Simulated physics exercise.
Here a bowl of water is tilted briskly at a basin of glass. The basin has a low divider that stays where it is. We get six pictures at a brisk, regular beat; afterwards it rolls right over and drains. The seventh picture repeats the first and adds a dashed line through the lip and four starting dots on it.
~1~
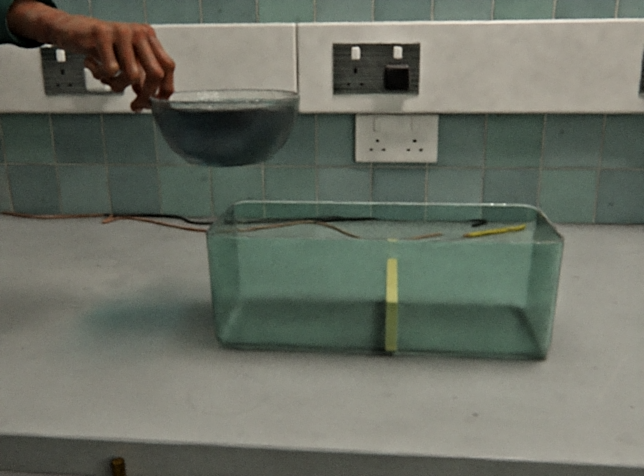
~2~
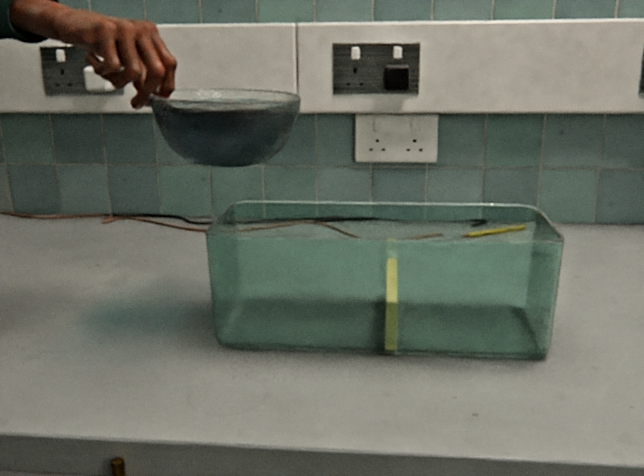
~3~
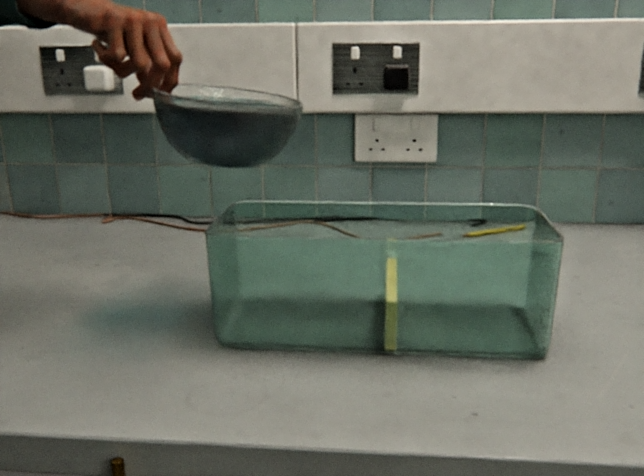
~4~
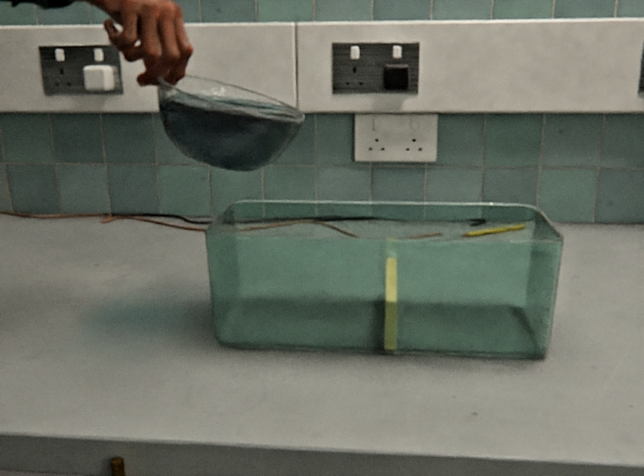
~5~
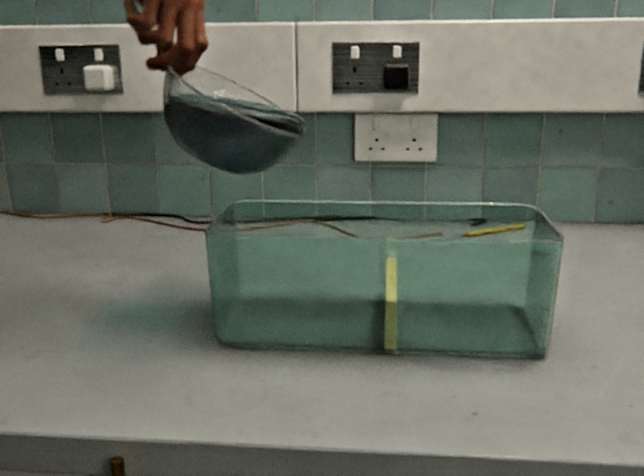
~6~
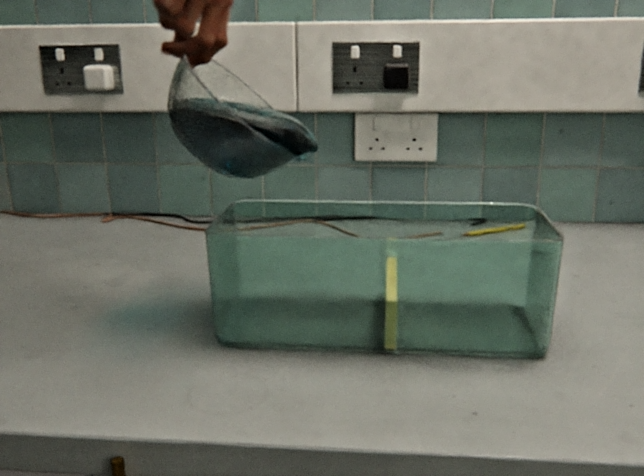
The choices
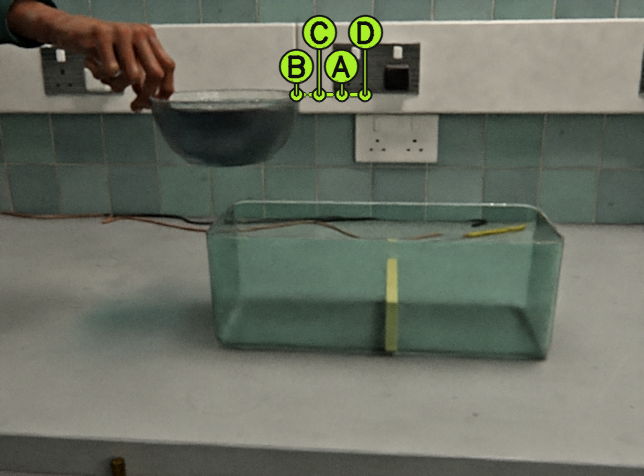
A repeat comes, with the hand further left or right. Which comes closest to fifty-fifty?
Best: D.
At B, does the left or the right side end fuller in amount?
More ends on the left.
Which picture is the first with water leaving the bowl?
Picture 5.
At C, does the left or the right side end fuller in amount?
The left one.
On the marked copy, A at (341, 94); B at (296, 94); C at (319, 94); D at (365, 94).
With A, about 70 % ends left of the wall and 23 % right of it; 8 % is lost outside.
With B, about 82 % ends left of the wall and 10 % right of it; 7 % is lost outside.
With C, about 77 % ends left of the wall and 12 % right of it; 10 % is lost outside.
With D, about 49 % ends left of the wall and 49 % right of it.
